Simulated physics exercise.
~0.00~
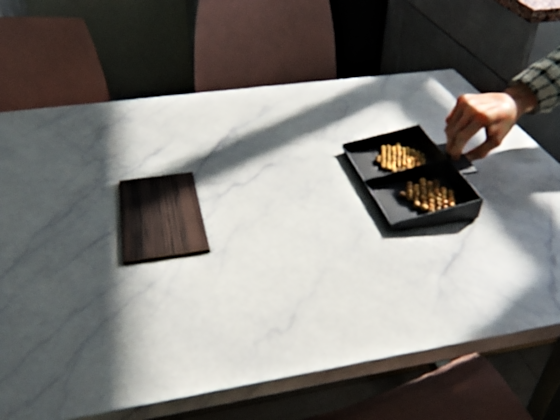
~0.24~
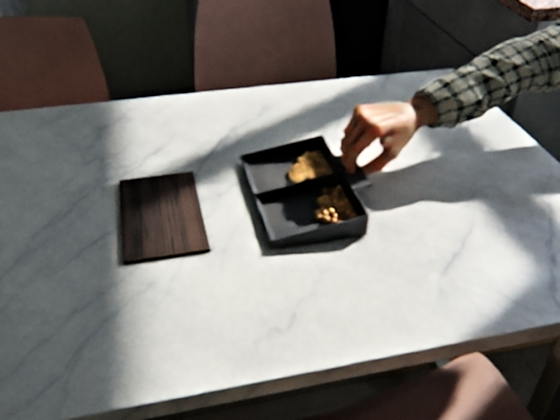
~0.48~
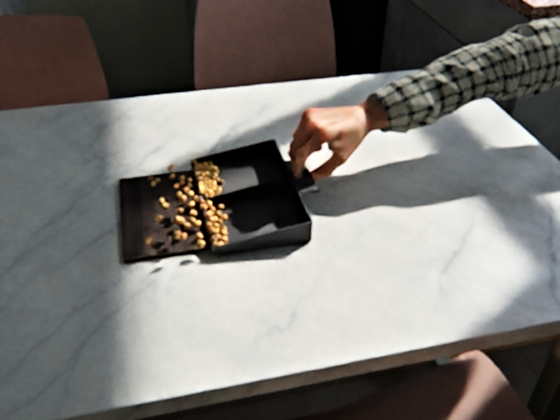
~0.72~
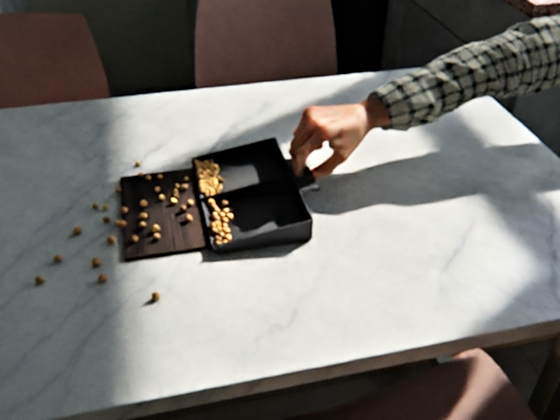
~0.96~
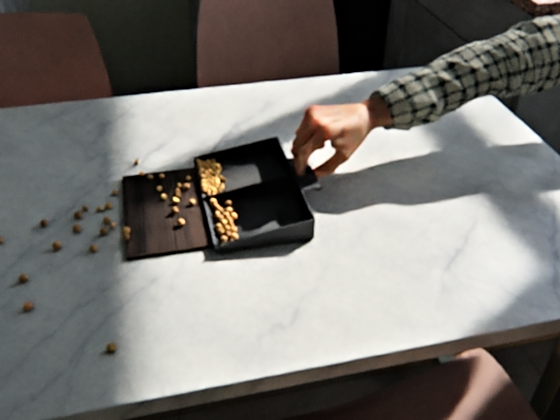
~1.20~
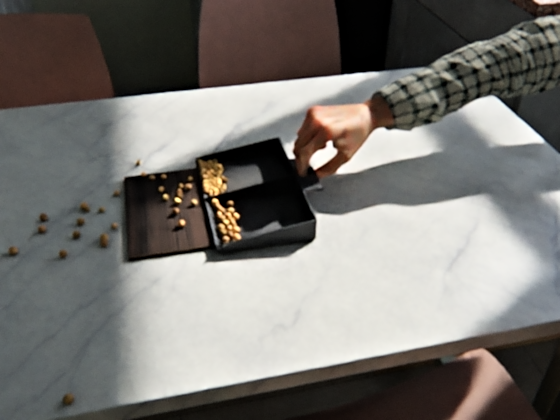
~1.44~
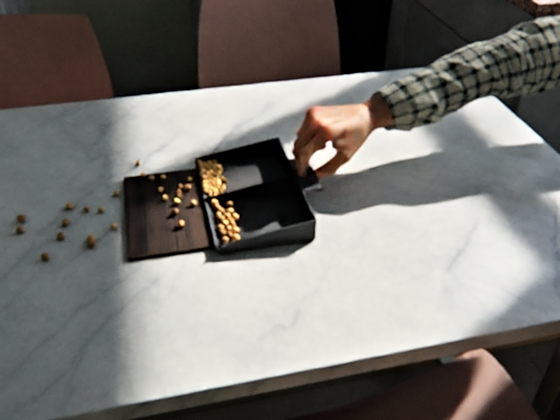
A hand in a checked sleeve reaches from the right over a pale marble table, seen from above at an angle, with pinkish chairs around it. It holds a black divided tray with a handful of small golden-brown pieces in each compartment, while a flat dark brown board lies to the left. The hand pushes the tray left, until it stops against the board. Pieces from both handfuls spill over the front rim onto the board, and some roll across the marble. The tray stays put, with pieces remaining in both compartments and others scattered on the board and table.
